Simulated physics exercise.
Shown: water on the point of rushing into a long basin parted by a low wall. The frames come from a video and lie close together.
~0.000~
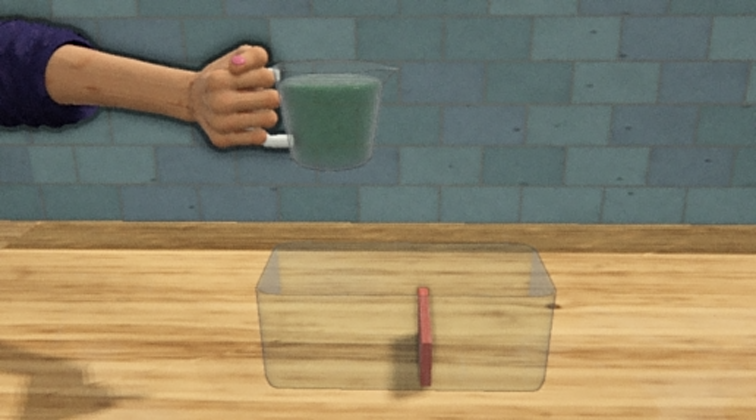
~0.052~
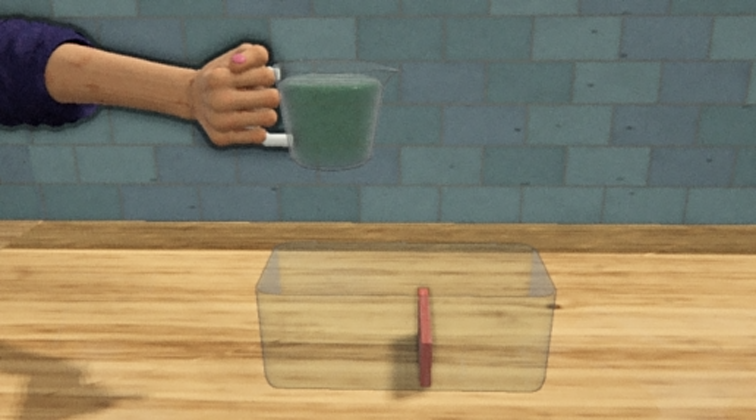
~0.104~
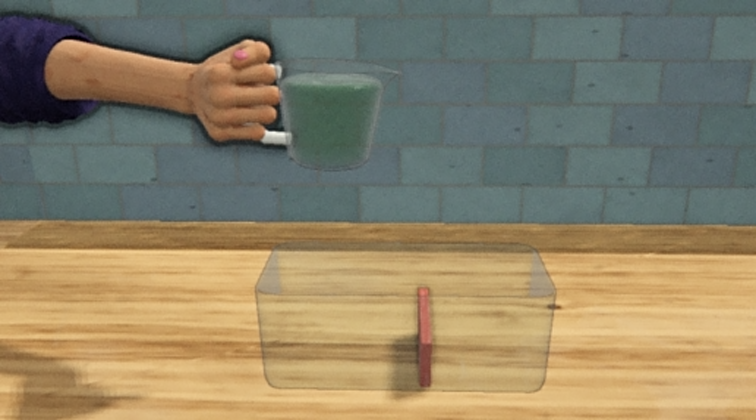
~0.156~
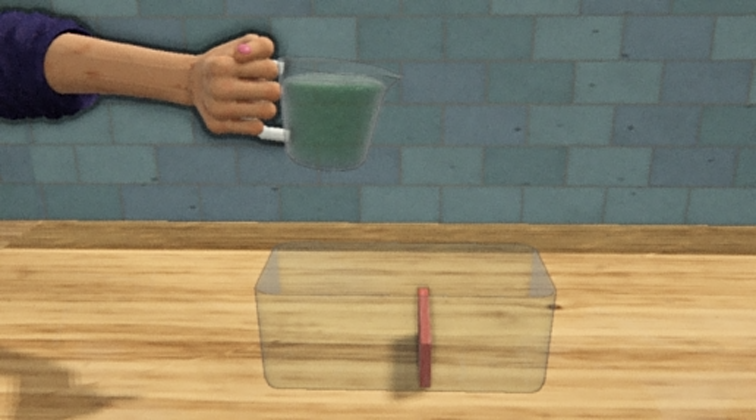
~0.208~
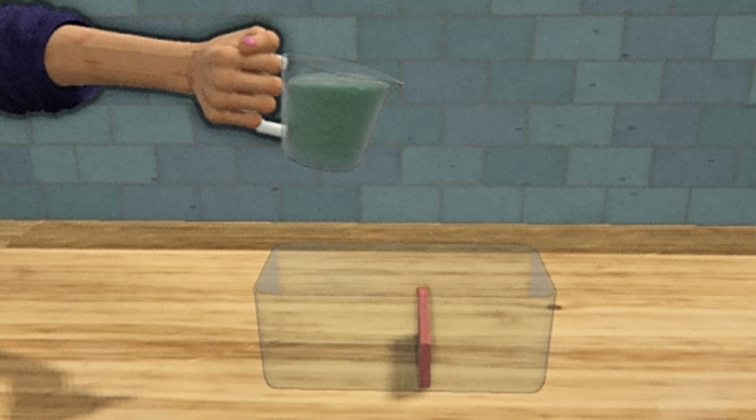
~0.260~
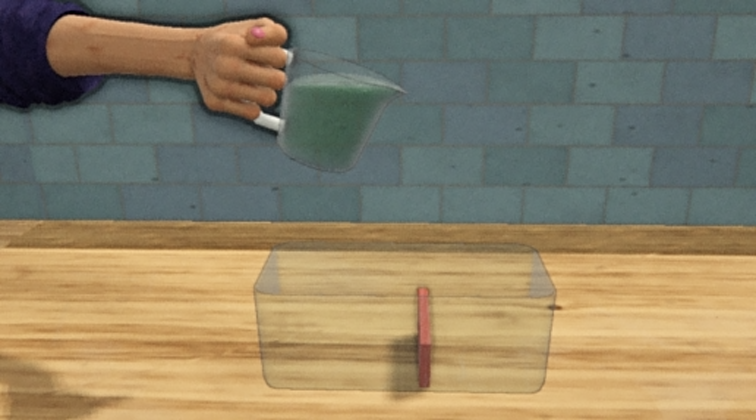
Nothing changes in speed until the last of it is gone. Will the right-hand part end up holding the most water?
I expect the right chamber to win.
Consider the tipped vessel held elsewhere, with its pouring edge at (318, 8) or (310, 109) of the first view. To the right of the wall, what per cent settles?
Roughly 5 in a hundred the first time and 5 in a hundred the second.
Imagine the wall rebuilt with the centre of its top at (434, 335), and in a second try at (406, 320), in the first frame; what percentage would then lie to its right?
About 65 % for the first and about 90 % for the second.
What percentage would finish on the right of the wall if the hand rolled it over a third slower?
It comes to around 85 per cent.
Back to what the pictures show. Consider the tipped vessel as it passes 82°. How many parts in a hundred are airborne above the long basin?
It works out to about 30 percent.
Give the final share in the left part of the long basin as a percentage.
About 15 per cent.
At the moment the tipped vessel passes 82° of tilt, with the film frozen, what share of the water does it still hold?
It works out to close to 55 percent.
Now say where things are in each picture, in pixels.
In the first frame, it leans 0°; its right rim is at (399, 68); the water meets the walls at (281, 81) and (384, 81); the long basin's rim runs from (267, 268) to (545, 270); the wall's top is at (425, 315).
In the second frame, it leans 1°; its right rim is at (399, 69); the water meets the walls at (281, 81) and (384, 81).
In the third frame, it leans 3°; its right rim is at (401, 71); the water meets the walls at (282, 79) and (384, 81).
In the fourth frame, it leans 7°; its right rim is at (403, 76); the water meets the walls at (284, 79) and (386, 82).
In the fifth frame, it leans 12°; its right rim is at (406, 83); the water meets the walls at (286, 79) and (392, 84).
In the sixth frame, it leans 19°; its right rim is at (409, 92); the water meets the walls at (289, 83) and (401, 86).
After 0.63 s the tilt is 82° and 53 per cent is still to pour, 0 is left of the wall and 15 right of it.
After 0.90 s the tilt is 114° and 4 per cent is still to pour, 6 is left of the wall and 77 right of it.
After 1.18 s the tilt is 116° and 0 per cent is still to pour, 17 is left of the wall and 81 right of it.
After 1.49 s the tilt is 116° and 0 per cent is still to pour, 17 is left of the wall and 81 right of it.
In the end 17 per cent lies left of the wall, 81 right of it and 2 outside.
